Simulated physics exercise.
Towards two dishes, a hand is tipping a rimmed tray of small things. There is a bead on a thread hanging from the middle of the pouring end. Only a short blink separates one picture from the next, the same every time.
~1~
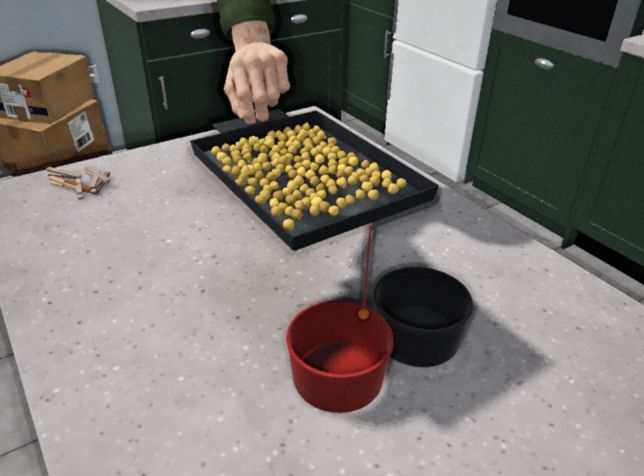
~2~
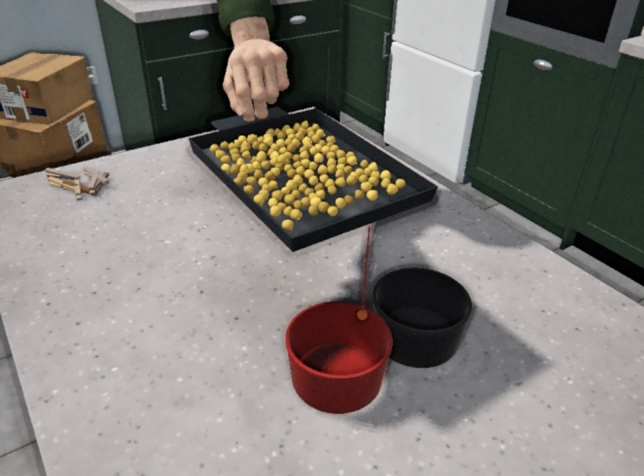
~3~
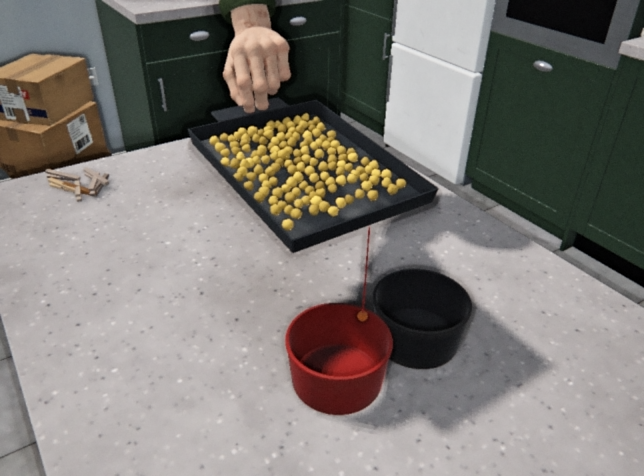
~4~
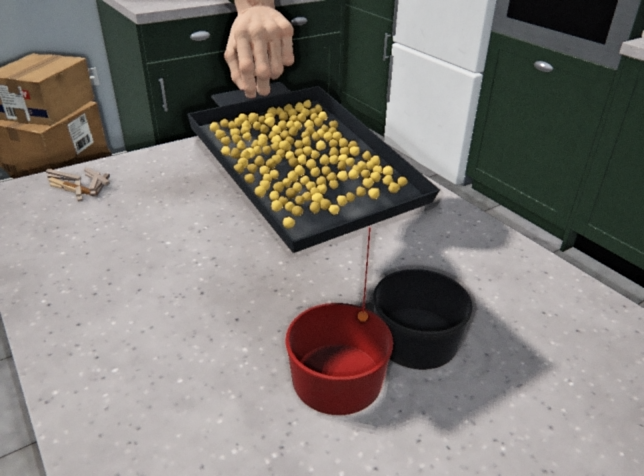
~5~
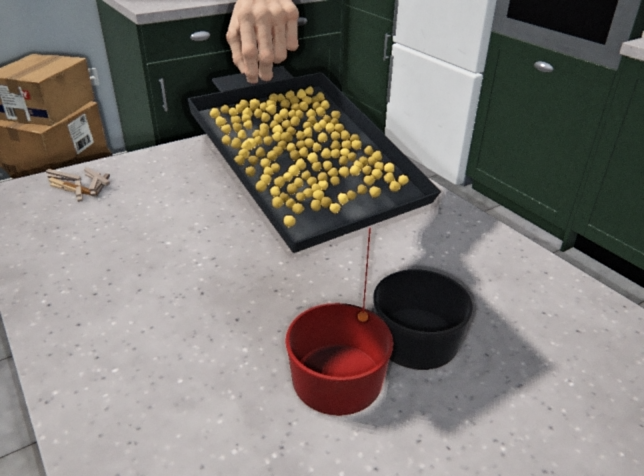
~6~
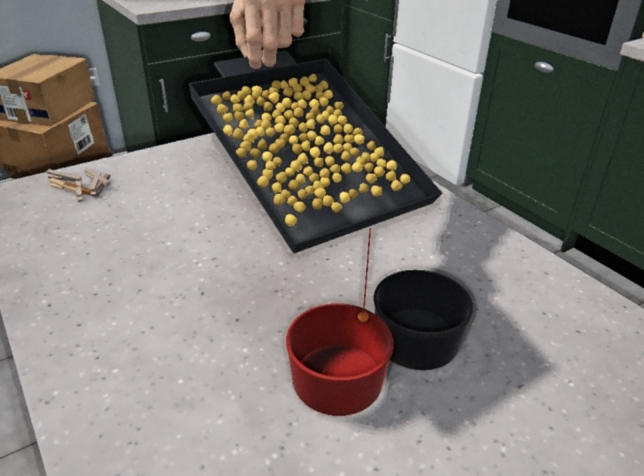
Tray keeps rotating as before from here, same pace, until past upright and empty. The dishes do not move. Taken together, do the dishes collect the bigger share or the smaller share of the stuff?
The smaller share.
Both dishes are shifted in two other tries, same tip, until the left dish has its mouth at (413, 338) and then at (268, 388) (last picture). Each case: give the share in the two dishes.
60, then 30 %.
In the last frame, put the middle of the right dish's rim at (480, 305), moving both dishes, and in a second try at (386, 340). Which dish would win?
In the first position the left of the two, in the second the right of the two.
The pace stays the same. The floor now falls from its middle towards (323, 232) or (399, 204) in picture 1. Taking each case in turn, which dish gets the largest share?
Taking them in order: Left side, followed by right side.
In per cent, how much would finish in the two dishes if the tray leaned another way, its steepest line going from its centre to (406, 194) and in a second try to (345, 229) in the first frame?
First heading roughly 70 %, second roughly 20 %.
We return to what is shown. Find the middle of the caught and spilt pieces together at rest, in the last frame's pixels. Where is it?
Around (406, 419).
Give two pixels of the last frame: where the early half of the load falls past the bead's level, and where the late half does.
Early half: (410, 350); late half: (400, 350).
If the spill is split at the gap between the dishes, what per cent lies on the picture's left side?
About 20 per cent.
Shortly afterwards, tray tipped steeply; the whole lot on the tray.
Next, tray tipped past a quarter turn; all but a few on the tray; only a few in the left dish; only a few outside both; only a few in the air.
Some moments later, tray tipped past a quarter turn; a little in the left dish; a little in the right dish; the bulk outside both.
In the end, tray tipped past a quarter turn; a little in the left dish; a little in the right dish; the bulk outside both.
